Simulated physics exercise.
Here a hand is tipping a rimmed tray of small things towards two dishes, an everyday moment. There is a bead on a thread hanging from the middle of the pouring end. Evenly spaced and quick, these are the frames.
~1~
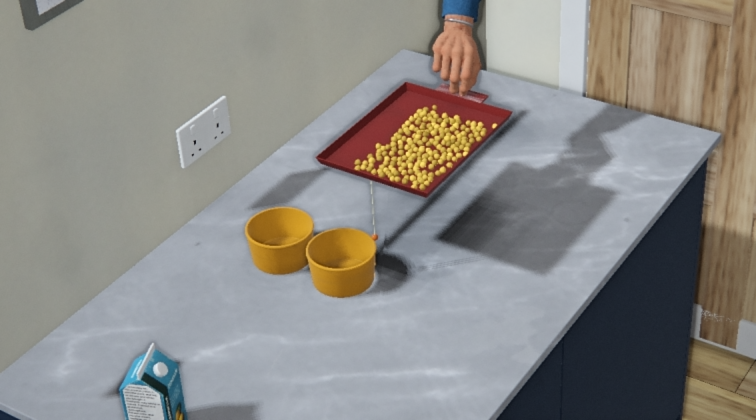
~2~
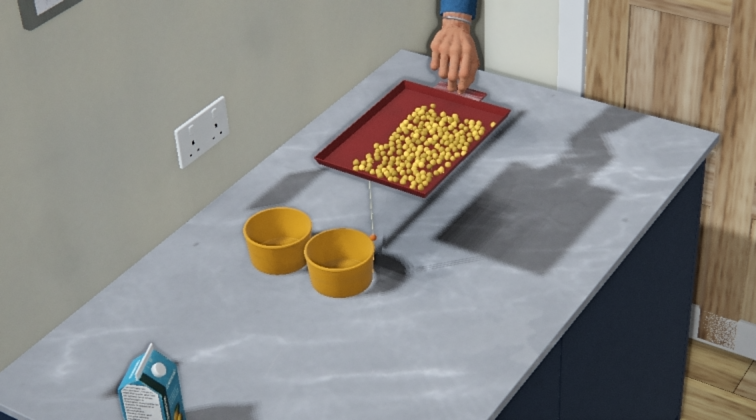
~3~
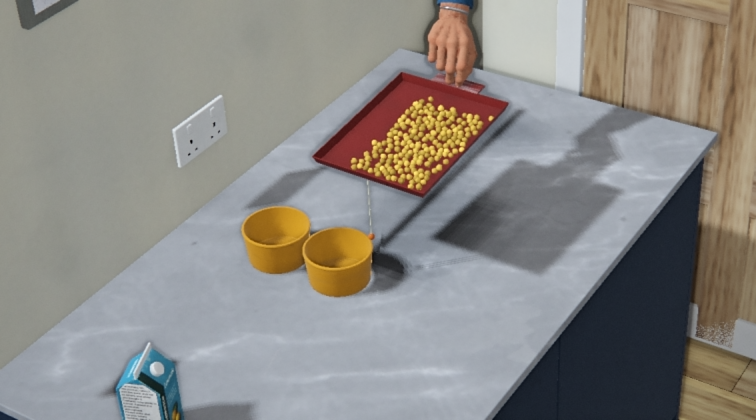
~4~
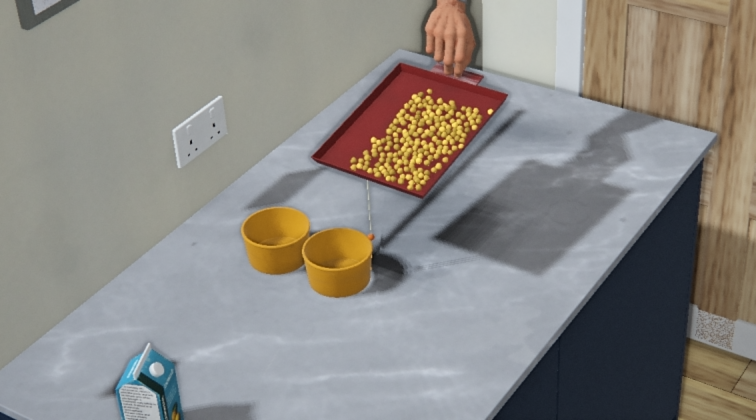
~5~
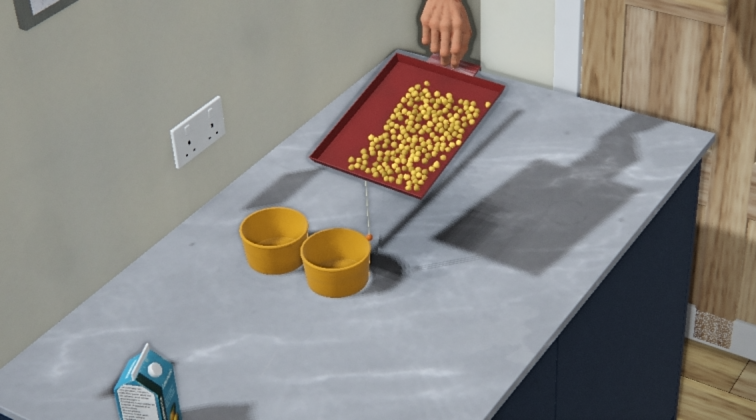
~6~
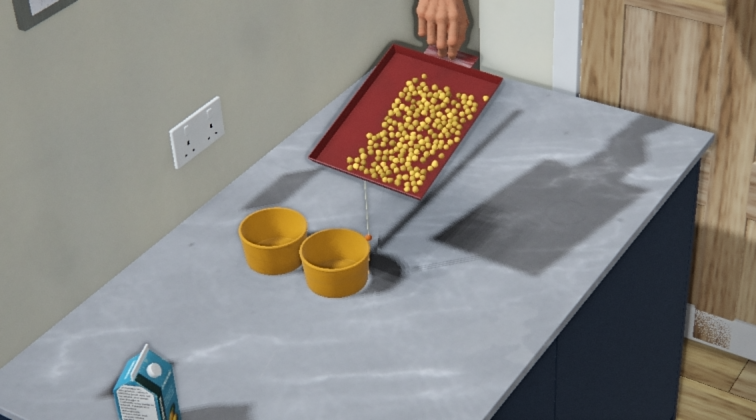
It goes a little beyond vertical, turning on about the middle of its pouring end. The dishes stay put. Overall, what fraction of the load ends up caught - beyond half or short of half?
Short of half.
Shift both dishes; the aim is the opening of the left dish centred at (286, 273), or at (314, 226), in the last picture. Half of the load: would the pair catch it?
Well, not up to half at the first spot and not up to half at the second.
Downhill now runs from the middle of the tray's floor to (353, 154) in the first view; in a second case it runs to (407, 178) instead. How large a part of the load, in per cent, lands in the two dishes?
In order, 50 in a hundred and 0 in a hundred.
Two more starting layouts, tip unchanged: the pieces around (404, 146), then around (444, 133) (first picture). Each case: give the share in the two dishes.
Try 1: 20 %; try 2: 10 %.
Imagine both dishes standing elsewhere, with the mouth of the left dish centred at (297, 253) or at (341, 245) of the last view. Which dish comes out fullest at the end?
The dish at right, then the dish at right.
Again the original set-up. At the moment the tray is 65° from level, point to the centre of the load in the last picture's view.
Close to (390, 175).
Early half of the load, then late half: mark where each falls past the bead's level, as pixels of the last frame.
About (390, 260), and after that about (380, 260).
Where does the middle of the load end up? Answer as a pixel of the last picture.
The centre settles at about (383, 304).
Just after the last frame, tray tipped steeply; the larger part on the tray; just a few outside both; about a tenth in the air.
A moment on, tray tipped past a quarter turn; roughly a quarter in the right dish; the larger part outside both; about a tenth in the air.
Further on, tray tipped past a quarter turn; roughly a quarter in the right dish; the larger part outside both.
When it is over, tray tipped past a quarter turn; roughly a quarter in the right dish; not one in the left dish; the larger part outside both.
